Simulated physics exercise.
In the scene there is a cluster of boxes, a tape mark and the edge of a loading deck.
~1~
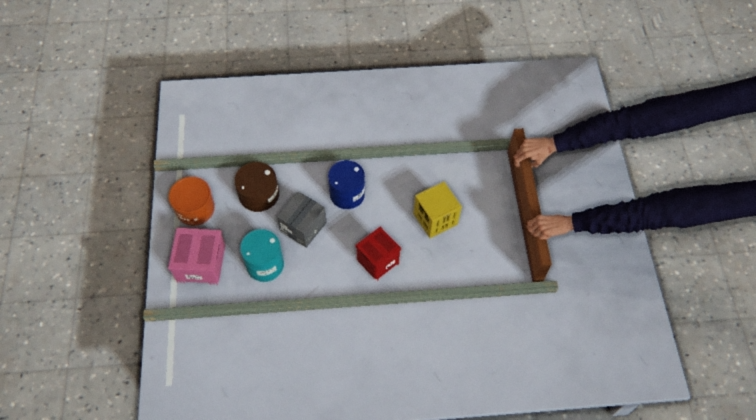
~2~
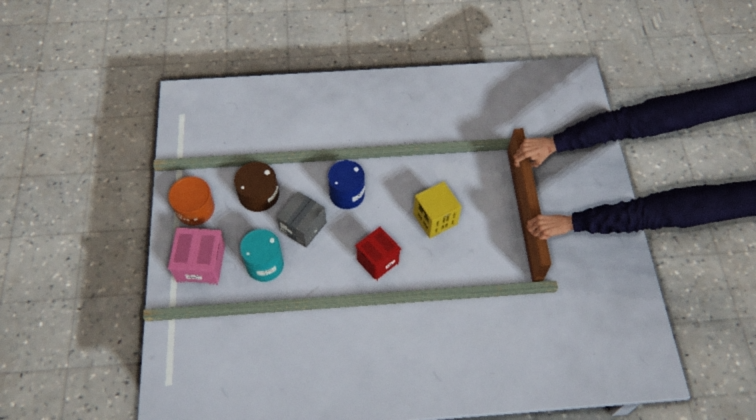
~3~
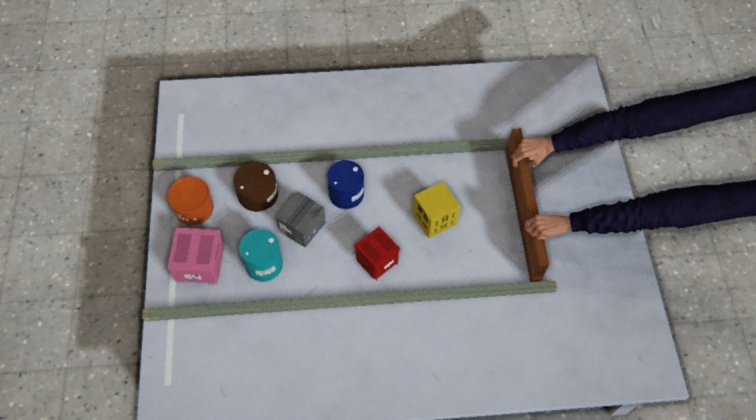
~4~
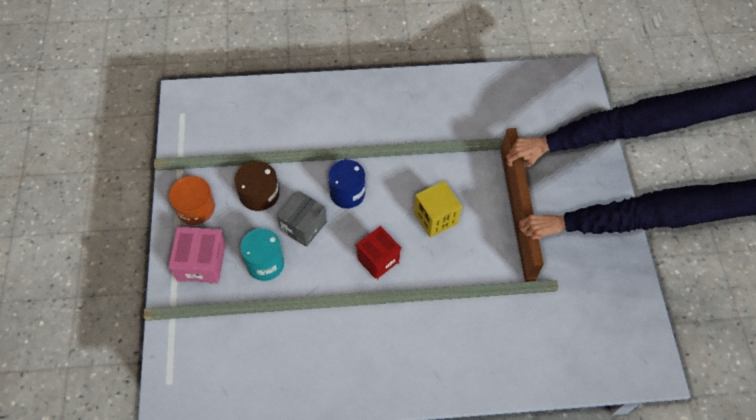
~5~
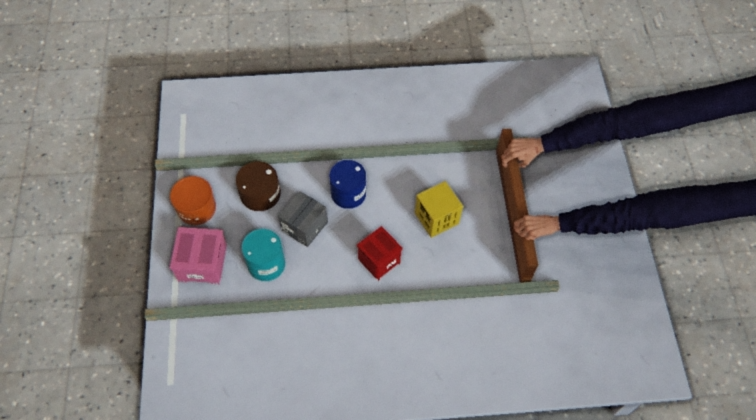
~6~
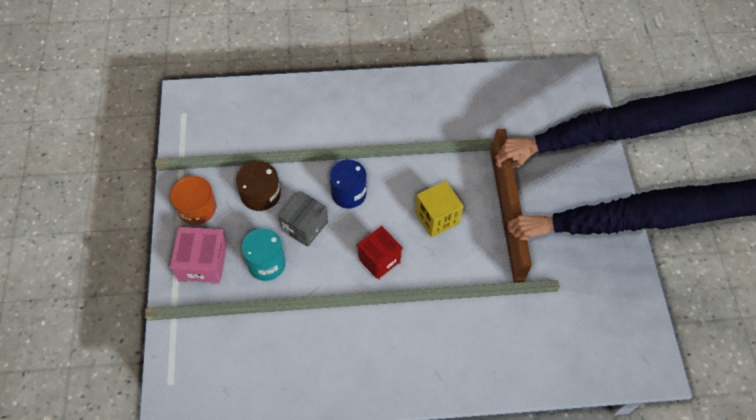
Two dark-sleeved arms reach in from the right over a pale grey board on a speckled tiled floor, seen from above, their hands gripping a brown plank. Between two green rails sit orange, brown, turquoise and blue rounded containers and pink, grey, red and yellow boxes, with a pale line at left. The hands slide the plank slightly left, while the containers and boxes stay essentially still.
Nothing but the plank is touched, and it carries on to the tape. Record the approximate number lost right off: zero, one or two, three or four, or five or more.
Number lost: Five or more.
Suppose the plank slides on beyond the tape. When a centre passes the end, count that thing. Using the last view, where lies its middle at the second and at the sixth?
(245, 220), later (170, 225).
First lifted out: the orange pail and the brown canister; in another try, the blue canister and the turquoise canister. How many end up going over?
Result: 3, then 3.
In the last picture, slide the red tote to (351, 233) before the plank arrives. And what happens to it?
It is safe.
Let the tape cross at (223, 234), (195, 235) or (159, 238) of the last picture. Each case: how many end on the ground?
Result per try: 2; 5; 8.
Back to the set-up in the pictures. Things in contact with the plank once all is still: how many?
At rest, 3 are in contact.
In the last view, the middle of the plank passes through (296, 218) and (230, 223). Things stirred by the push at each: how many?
Up to then 6, and up to the other point 8.
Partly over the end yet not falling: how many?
As for overhanging, the count is 3.
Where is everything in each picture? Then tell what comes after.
The first frame shows orange pail (193, 202); pink tote (198, 257); brown canister (257, 187); plank (528, 204); tape (176, 237).
The second frame shows pink tote (198, 256); grey parcel (302, 220).
The third frame shows brown canister (256, 187); blue canister (346, 185).
The fourth frame shows orange pail (193, 201); turquoise canister (263, 255).
The fifth frame shows pink tote (200, 256); plank (516, 204).
The sixth frame shows orange pail (194, 201); pink tote (200, 256); brown canister (259, 186); plank (510, 204); tape (178, 236).
Early on, none off yet; orange pail at rest near (194, 201); pink tote at rest near (200, 256); brown canister at rest near (259, 186).
A while later, none off yet; orange pail travelled about its own width near (146, 207); pink tote travelled about its own width near (146, 261); brown canister travelled well along near (184, 187).
Finally, the number that fall off is five or more; lost, grey parcel, turquoise canister, brown canister, pink tote and orange pail.
